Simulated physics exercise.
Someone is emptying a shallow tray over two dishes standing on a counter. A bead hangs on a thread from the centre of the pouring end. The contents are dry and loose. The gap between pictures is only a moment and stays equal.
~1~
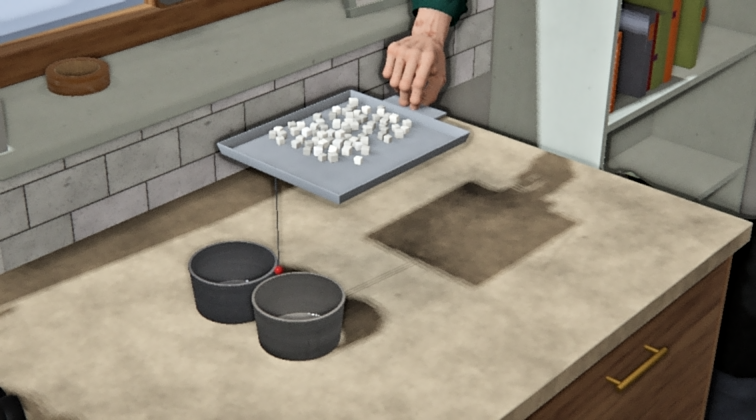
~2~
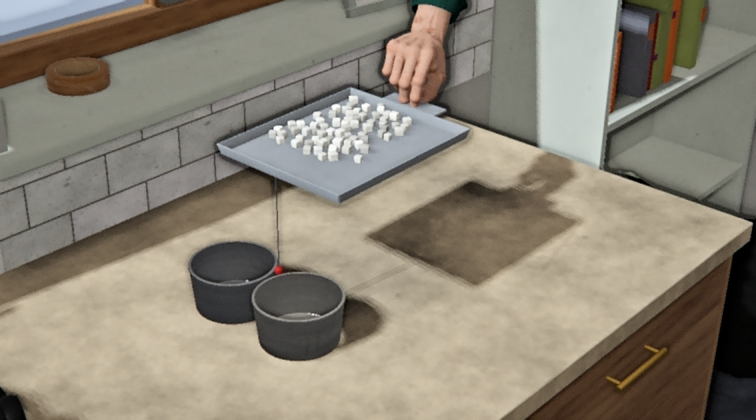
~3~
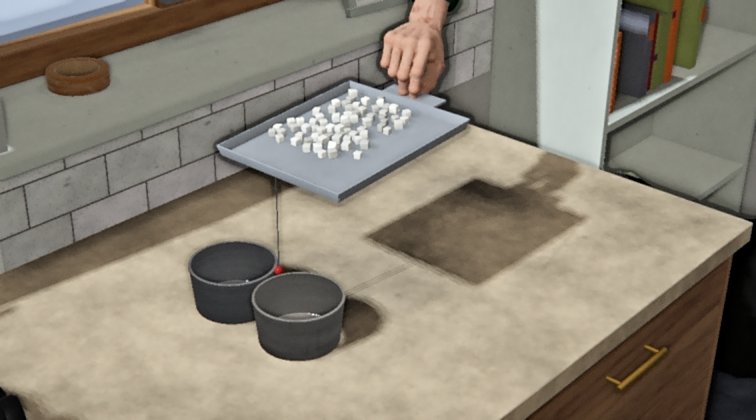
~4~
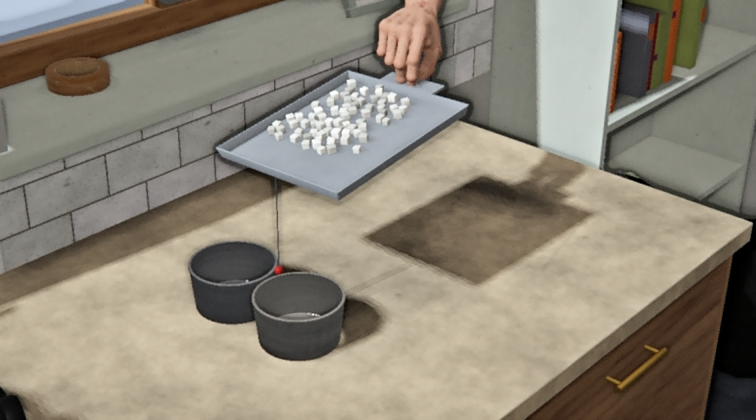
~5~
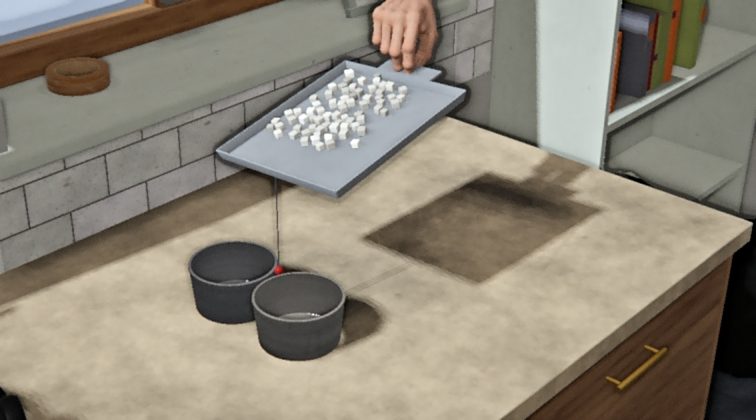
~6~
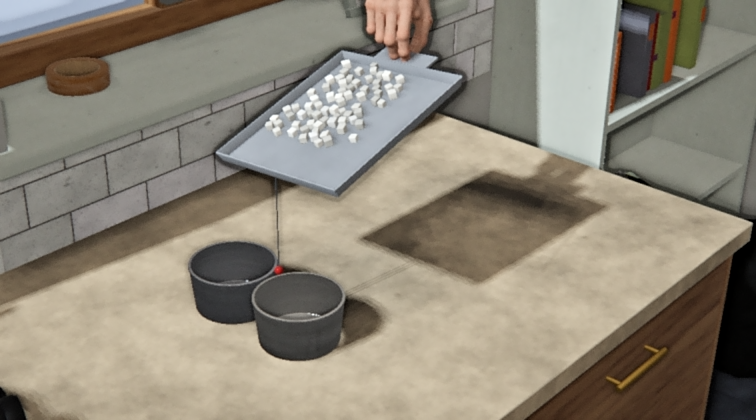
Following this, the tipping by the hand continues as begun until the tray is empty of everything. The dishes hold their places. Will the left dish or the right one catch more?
The left one fills more.
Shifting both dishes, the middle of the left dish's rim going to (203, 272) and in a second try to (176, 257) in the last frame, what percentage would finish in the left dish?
It works out to 60 percent and then 40 percent.
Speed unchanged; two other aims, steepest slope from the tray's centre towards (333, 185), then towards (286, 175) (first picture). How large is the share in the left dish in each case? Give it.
You'd get 0 per cent the first time and 40 per cent the second time.
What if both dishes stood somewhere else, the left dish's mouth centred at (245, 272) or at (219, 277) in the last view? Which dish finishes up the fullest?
The dish to the left at the first, the dish to the left at the second.
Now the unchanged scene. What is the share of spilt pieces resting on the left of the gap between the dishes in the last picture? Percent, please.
I'd put it at close to 100 per cent.
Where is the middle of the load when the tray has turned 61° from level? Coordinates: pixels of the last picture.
(253, 142).
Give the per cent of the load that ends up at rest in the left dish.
Result: Around 60 in a hundred.
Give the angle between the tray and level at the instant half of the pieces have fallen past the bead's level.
Around 115° of tilt.
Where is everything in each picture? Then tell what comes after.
Corners of the pouring end at (222, 143) and (339, 193), level; middle of the load at (340, 135), sugar cubes; left dish at (201, 296); right dish at (266, 331); bead on its thread at (279, 270), in the first picture.
Corners of the pouring end at (221, 144) and (339, 193), level; middle of the load at (340, 134), in the second picture.
Corners of the pouring end at (221, 145) and (338, 192), tipped barely, lowest at the left corner; middle of the load at (340, 129), in the third picture.
Corners of the pouring end at (221, 147) and (337, 190), tipped a little, lowest at the left corner; middle of the load at (339, 123), in the fourth picture.
Corners of the pouring end at (220, 149) and (336, 189), tipped a little, lowest at the left corner; middle of the load at (337, 117), in the fifth picture.
Corners of the pouring end at (220, 151) and (334, 188), tipped clearly, lowest at the left corner; middle of the load at (335, 111); left dish at (201, 296); right dish at (266, 331), in the sixth picture.
Soon, tray tipped steeply; nearly all on the tray; a small part in the air.
A while on, tray tipped right over; most on the tray; a stray few in the left dish; a small part outside both; a small part in the air.
Towards the end, tray tipped past a quarter turn; a stray few in the right dish; about two thirds in the left dish; about a third outside both.
Finally, tray tipped past a quarter turn; a stray few in the right dish; about two thirds in the left dish; about a third outside both.
